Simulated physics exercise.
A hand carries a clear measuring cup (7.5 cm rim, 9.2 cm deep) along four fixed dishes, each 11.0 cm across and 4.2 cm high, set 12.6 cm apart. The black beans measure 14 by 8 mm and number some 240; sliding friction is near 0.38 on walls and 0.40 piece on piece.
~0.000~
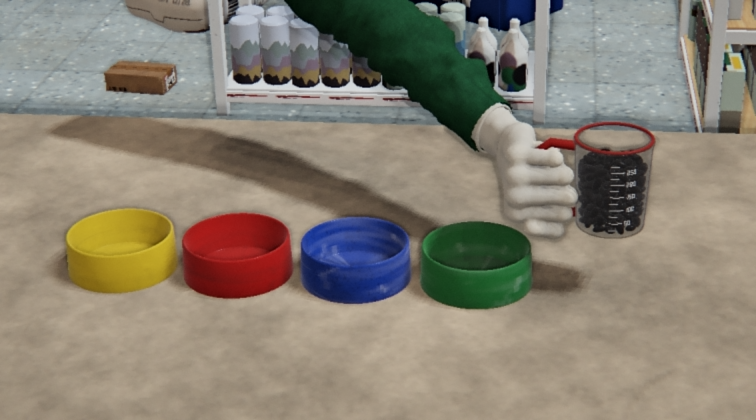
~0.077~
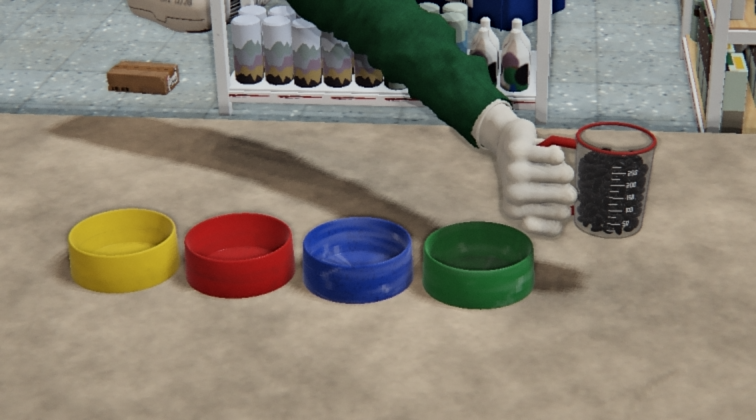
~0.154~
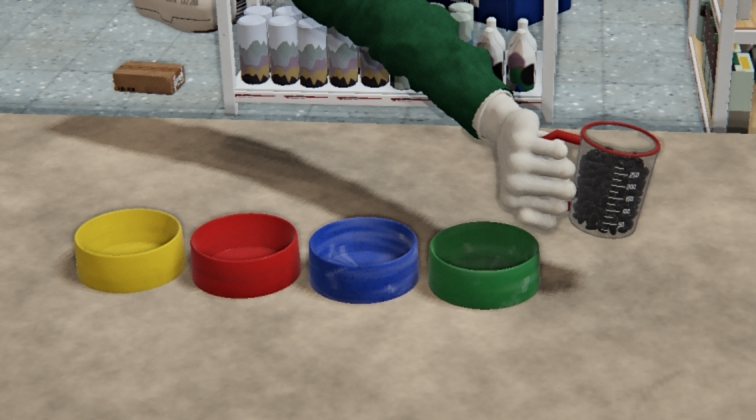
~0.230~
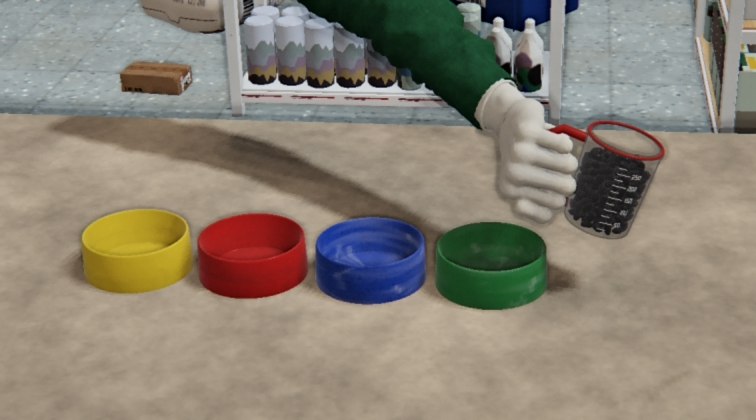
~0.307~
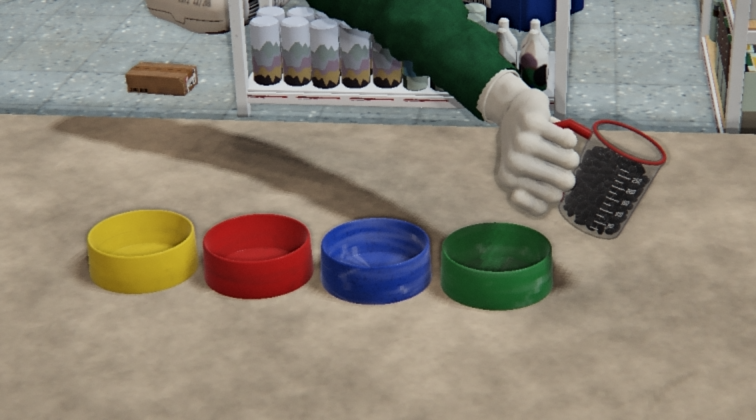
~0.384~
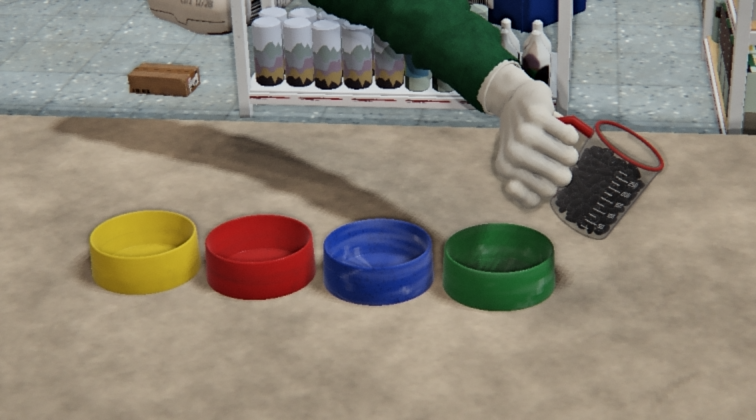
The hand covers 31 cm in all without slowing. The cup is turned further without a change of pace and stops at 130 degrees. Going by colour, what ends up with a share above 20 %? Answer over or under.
Red dish: Under; blue dish: Under; green dish: Over; yellow dish: Under; on the counter: Over.
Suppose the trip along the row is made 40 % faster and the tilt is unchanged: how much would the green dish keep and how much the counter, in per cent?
Then: Green 90; counter 10.
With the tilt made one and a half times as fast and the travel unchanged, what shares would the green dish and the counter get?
Then: Green 0; counter 100.
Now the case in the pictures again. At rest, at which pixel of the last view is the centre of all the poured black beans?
At about (537, 277).
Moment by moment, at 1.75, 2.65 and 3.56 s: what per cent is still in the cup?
In turn: 0, 0, 0.
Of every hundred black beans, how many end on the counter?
About 45 per cent.
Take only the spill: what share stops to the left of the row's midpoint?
Some 0 per cent.
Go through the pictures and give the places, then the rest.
Cup at (612, 181), tilt 0 degrees, lip at (653, 139), moved 0.0 cm; middle of the pieces at (612, 193); green dish at (476, 246); blue dish at (355, 242); red dish at (236, 237); yellow dish at (120, 233), in the first picture.
Cup at (612, 181), tilt 2 degrees, lip at (655, 141), moved 0.2 cm; middle of the pieces at (611, 193), in the second picture.
Cup at (611, 181), tilt 9 degrees, lip at (659, 145), moved 0.9 cm; middle of the pieces at (608, 192), in the third picture.
Cup at (611, 181), tilt 16 degrees, lip at (663, 151), moved 1.6 cm; middle of the pieces at (607, 192), in the fourth picture.
Cup at (609, 181), tilt 23 degrees, lip at (665, 157), moved 2.3 cm; middle of the pieces at (603, 192), in the fifth picture.
Cup at (604, 182), tilt 30 degrees, lip at (662, 164), moved 3.1 cm; middle of the pieces at (596, 192); green dish at (499, 248); blue dish at (377, 243); red dish at (259, 239); yellow dish at (143, 234). Its pace works out near 90 degrees a second; the hand travels 9 cm a second, in the sixth picture.
Then, at 1.75 s, tilt 130 degrees; cup holds 0 %, green 55 %.
After 2.65 s, tilt 130 degrees; cup holds 0 %, green 55 %.
After 3.56 s, tilt 130 degrees; cup holds 0 %, green 55 %.
At rest (3.9 s), red 0 %, blue 0 %, green 55 %, yellow 0 %, counter 45 %.
